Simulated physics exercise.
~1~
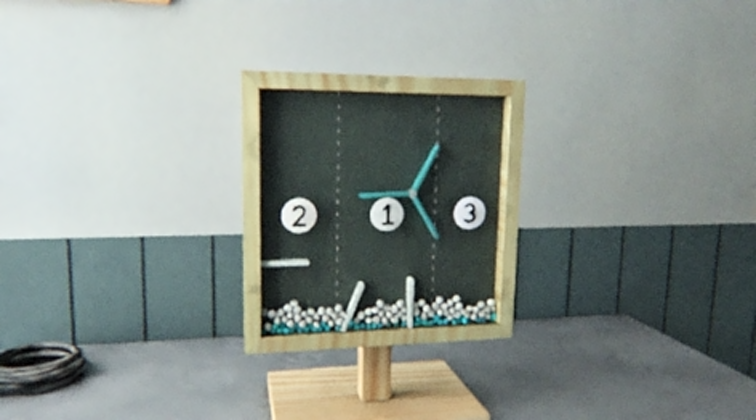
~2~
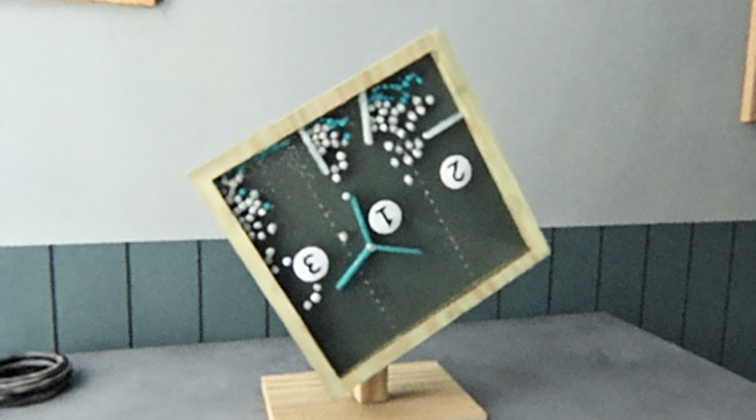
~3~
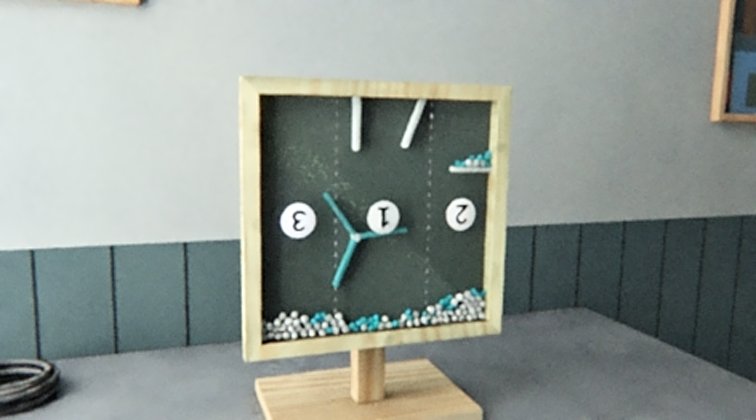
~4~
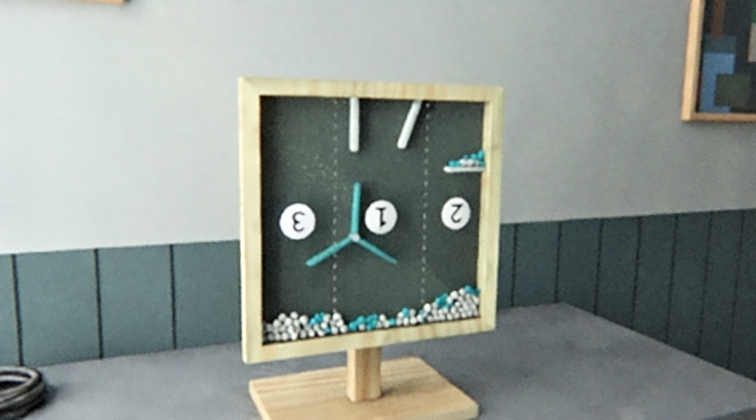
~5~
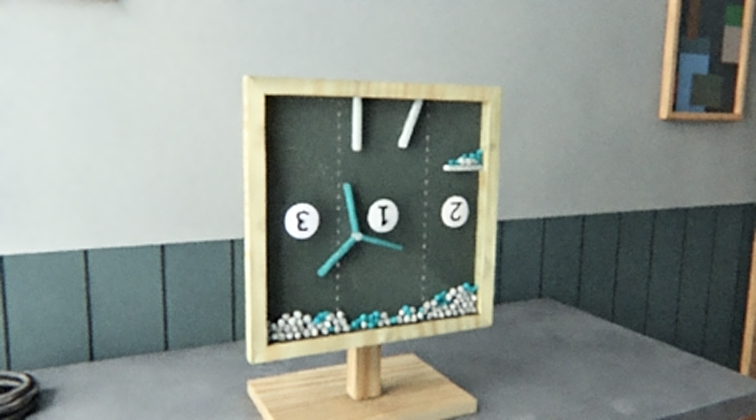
A square wooden case of white and turquoise beads flipped upside down on its stand, spilling them past a three-armed turquoise spinner, and ended with most heaped unevenly along the bottom, a few on a small ledge, while the spinner still shifted.
